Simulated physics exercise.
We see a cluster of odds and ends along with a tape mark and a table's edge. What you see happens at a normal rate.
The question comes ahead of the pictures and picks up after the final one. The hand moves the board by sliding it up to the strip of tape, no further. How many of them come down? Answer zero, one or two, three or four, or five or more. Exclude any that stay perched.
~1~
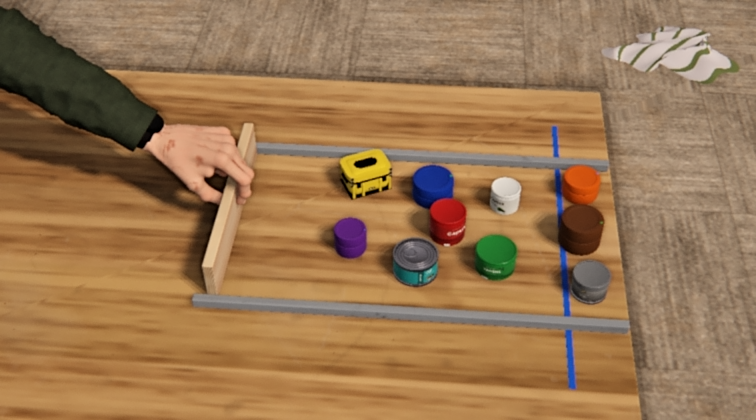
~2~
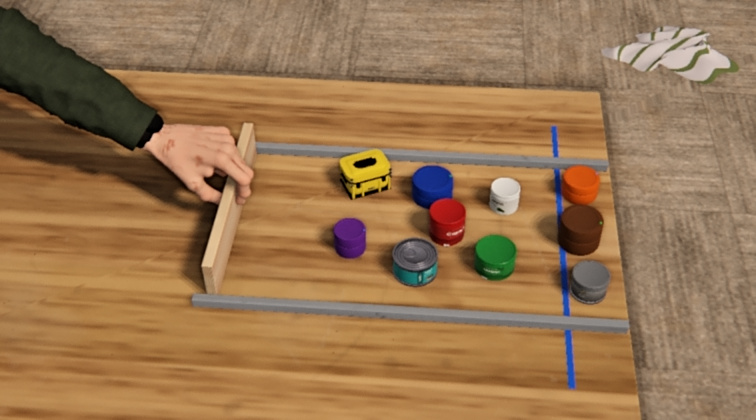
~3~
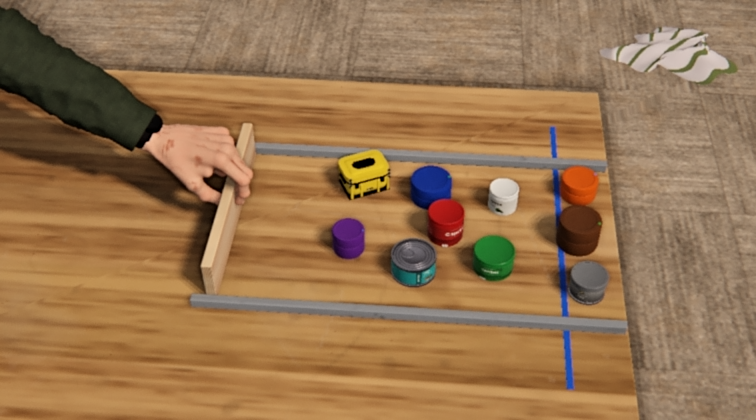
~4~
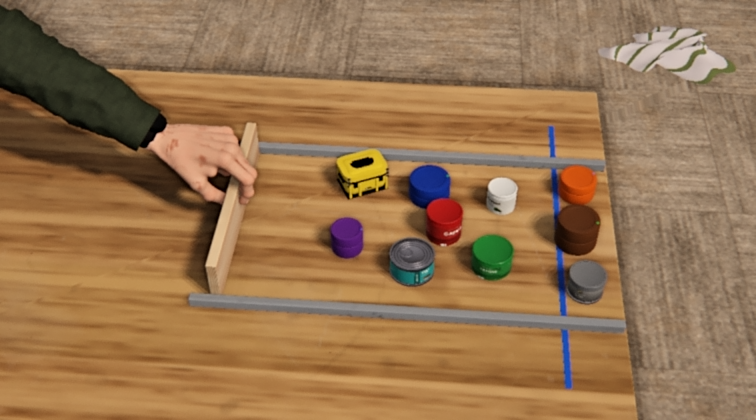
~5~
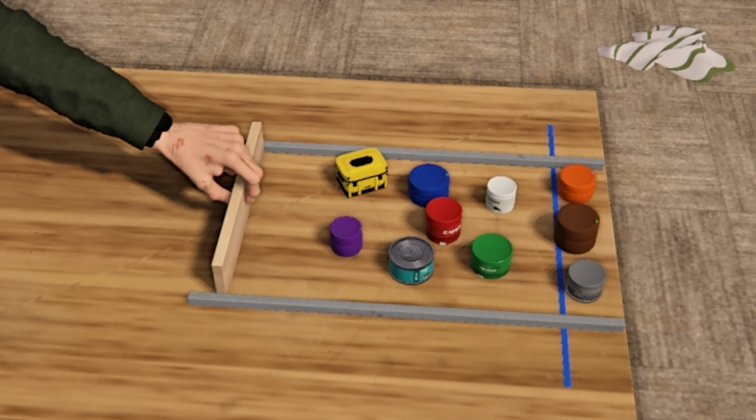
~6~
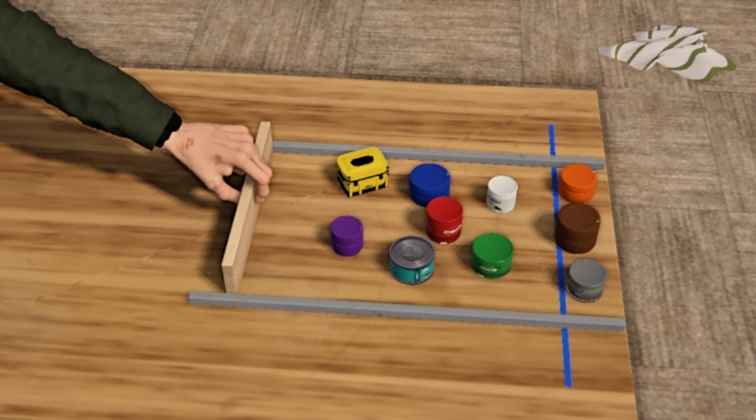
Three or four.
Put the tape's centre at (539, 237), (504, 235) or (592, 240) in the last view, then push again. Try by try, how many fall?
Down on the floor: 1, 0 and 6.
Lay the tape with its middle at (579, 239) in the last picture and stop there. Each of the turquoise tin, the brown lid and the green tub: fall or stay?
The turquoise tin? It is safe. The brown lid? It does not stay. The green tub? It does not stay.
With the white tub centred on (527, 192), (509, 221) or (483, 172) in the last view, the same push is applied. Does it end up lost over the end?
Well, in that order it goes off, stays aboard and stays aboard.
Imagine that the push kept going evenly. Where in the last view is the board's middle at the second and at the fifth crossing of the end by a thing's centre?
First at (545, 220), next at (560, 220).
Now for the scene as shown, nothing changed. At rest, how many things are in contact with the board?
At rest, 4 are in contact.
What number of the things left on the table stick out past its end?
Overhanging: 2.
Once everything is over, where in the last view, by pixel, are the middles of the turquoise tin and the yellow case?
In the last picture the turquoise tin sits at (586, 284) while the yellow case sits at (580, 190).
Soon after, none off yet; orange lid at rest near (578, 183); grey pot at rest near (586, 281); brown lid at rest near (577, 228).
After that, none off yet; orange lid displaced about its own width near (598, 180); grey pot at rest near (586, 281); brown lid at rest near (580, 227).
In the end, the number that fall off is three or four; gone, blue lid, white tub, grey pot and orange lid.
